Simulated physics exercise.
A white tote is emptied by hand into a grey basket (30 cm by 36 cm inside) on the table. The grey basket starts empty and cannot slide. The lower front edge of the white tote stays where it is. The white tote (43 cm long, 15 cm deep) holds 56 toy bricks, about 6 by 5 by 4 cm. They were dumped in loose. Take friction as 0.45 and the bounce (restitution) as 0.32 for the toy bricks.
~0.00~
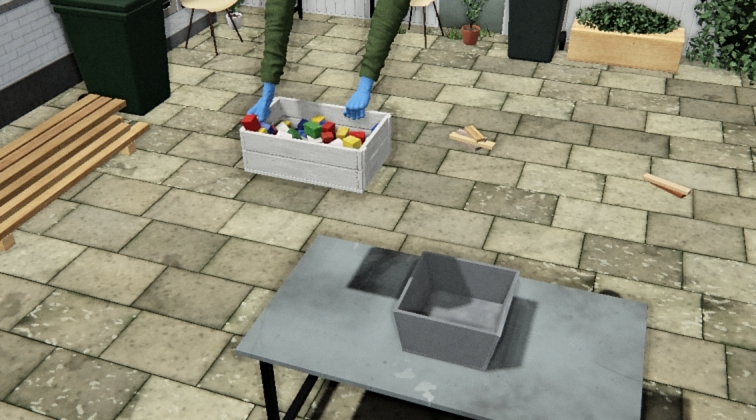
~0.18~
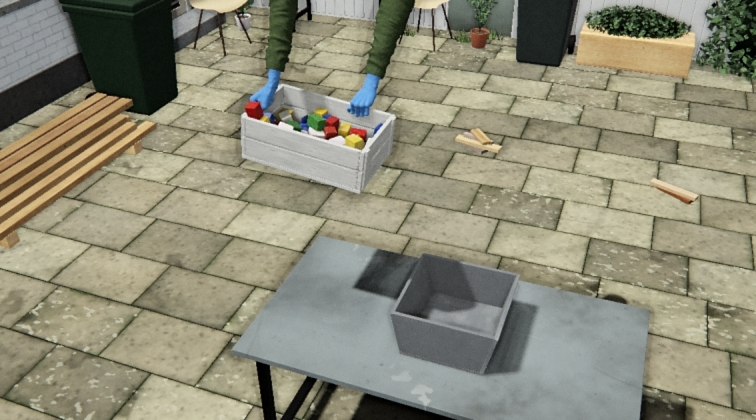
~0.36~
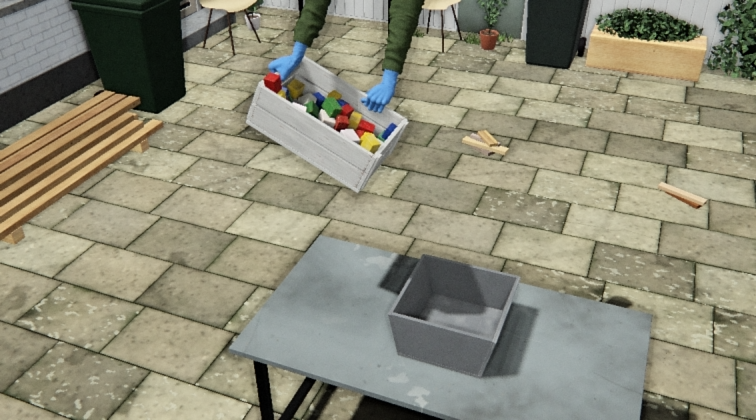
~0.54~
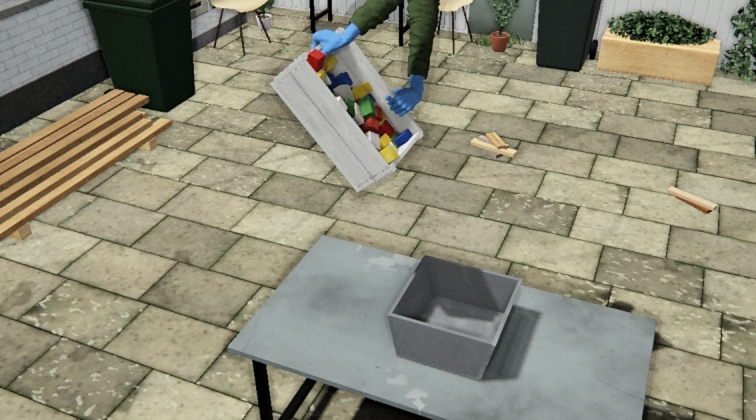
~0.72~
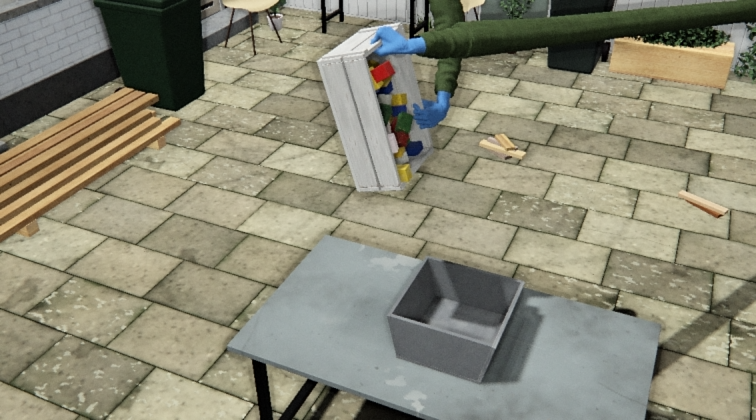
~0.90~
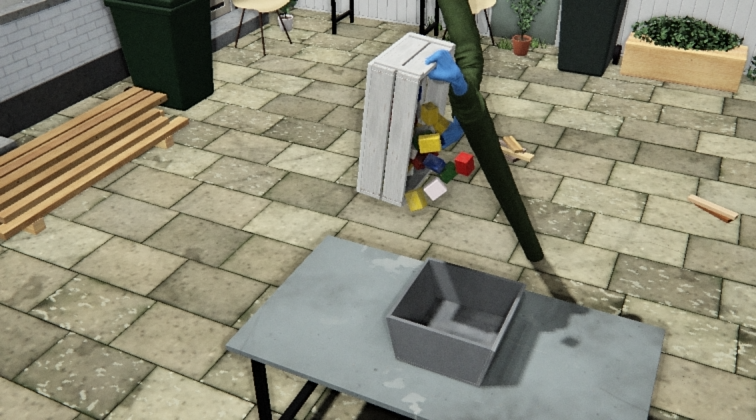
A person in dark green sleeves and blue gloves grips a white tote of red, yellow, green and blue toy bricks on a paved patio seen from above, with a slatted bench at left. A grey basket sits on the grey table in the foreground. The hands lift and tilt the tote rightward onto its side, bricks slide out past its rim, and the camera shifts slightly.
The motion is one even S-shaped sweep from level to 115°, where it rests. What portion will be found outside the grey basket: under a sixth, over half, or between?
Ending outside the grey basket: Under a sixth of them.
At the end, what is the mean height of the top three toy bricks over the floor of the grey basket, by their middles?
About 25 cm.
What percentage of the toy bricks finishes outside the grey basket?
Near 5 in a hundred.
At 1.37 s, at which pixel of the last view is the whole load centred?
Around (457, 290).
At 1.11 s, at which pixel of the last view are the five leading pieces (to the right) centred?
Around (500, 328).
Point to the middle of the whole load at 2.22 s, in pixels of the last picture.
Near (461, 331).
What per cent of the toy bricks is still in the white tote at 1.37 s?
Roughly 25 per cent is still inside.
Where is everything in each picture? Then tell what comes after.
In the first frame (we follow the rim corner now nearest the camera; the camera moves round a little), white tote at (358, 150); grey basket at (497, 334); tilt 0°; nothing out yet.
White tote at (361, 151); tilt 7°, in the second frame.
White tote at (373, 155); tilt 24°, in the third frame.
White tote at (389, 168); tilt 48°, in the fourth frame.
White tote at (401, 185); tilt 74°; 1 out, the lowest brick at (383, 72), in the fifth frame.
White tote at (403, 203); grey basket at (492, 348); tilt 96°; 6 out, the lowest brick at (416, 200), in the sixth frame.
After 1.11 s, tilt 113°; 36 still in the white tote, 2 in the grey basket and 18 in the air.
After 1.37 s, tilt 115°; 14 still in the white tote, 23 in the grey basket, 3 outside the grey basket and 16 in the air.
After 1.74 s, tilt 115°; 4 still in the white tote, 41 in the grey basket, 4 outside the grey basket and 7 in the air.
When it is over (at 2.22 s), 52 in the grey basket and 4 outside the grey basket. Asked share, 4 of 56, 7 per cent.
